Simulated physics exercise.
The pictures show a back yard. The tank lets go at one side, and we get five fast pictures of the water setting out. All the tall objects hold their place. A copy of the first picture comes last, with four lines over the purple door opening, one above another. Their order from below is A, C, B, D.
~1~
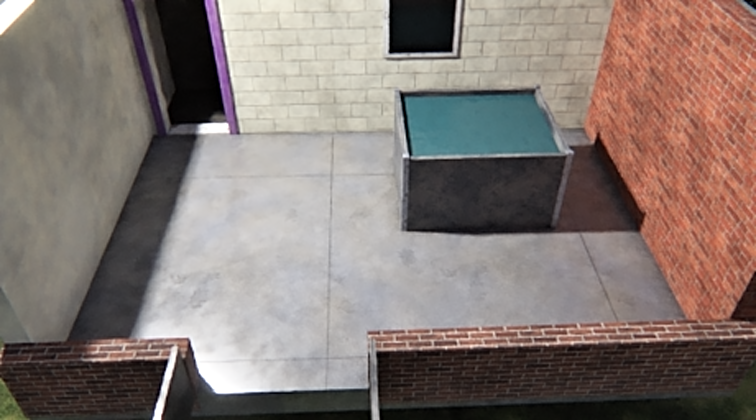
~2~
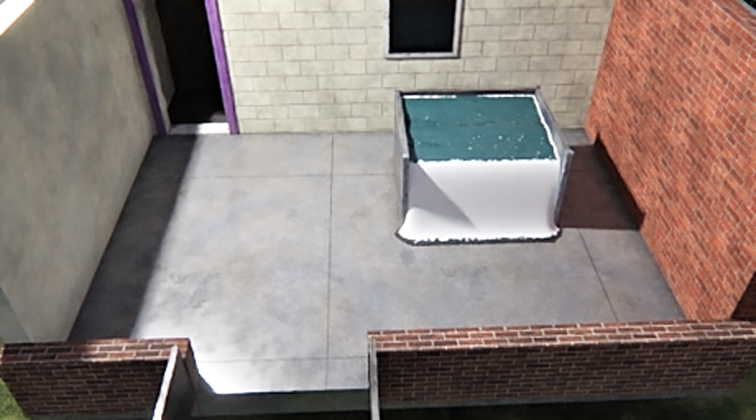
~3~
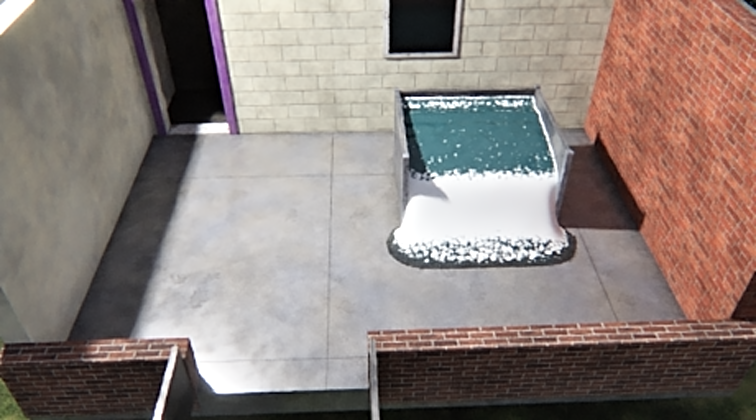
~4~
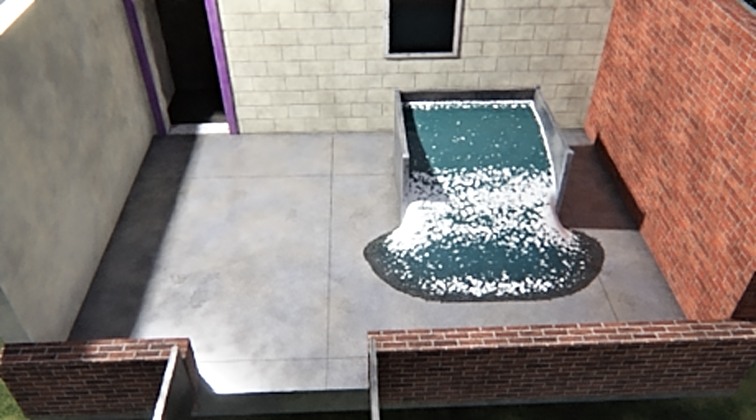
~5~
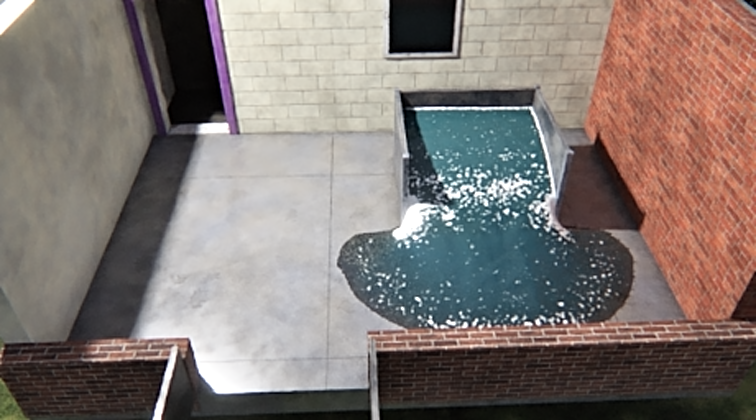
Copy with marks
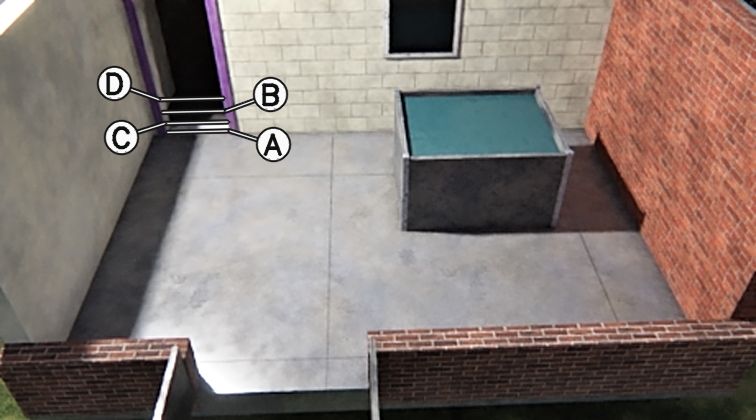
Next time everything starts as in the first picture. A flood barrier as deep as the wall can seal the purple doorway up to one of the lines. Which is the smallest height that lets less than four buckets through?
Line C.
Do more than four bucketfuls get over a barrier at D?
No.
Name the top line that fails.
A.
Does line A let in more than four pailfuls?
Yes, it does.
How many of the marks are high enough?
Three of the four.
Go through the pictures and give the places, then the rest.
The first frame shows water in the tank at rest, its middle at (476, 126); foot of the purple doorway at (199, 134); open gate at (278, 330).
The second frame shows front seen at (405, 234), 2 % of the ground wet.
The third frame shows front seen at (396, 249), 5 % of the ground wet.
The fourth frame shows front seen at (388, 276), 11 % of the ground wet.
The fifth frame shows front seen at (624, 273), 19 % of the ground wet.
On the marked copy, A at (198, 131); B at (194, 111); C at (196, 122); D at (191, 99); from the bottom up A, C, B, D.
With A, some 20 bucketfuls get in.
With B, nothing gets over.
With C, nothing gets over.
With D, nothing gets over.
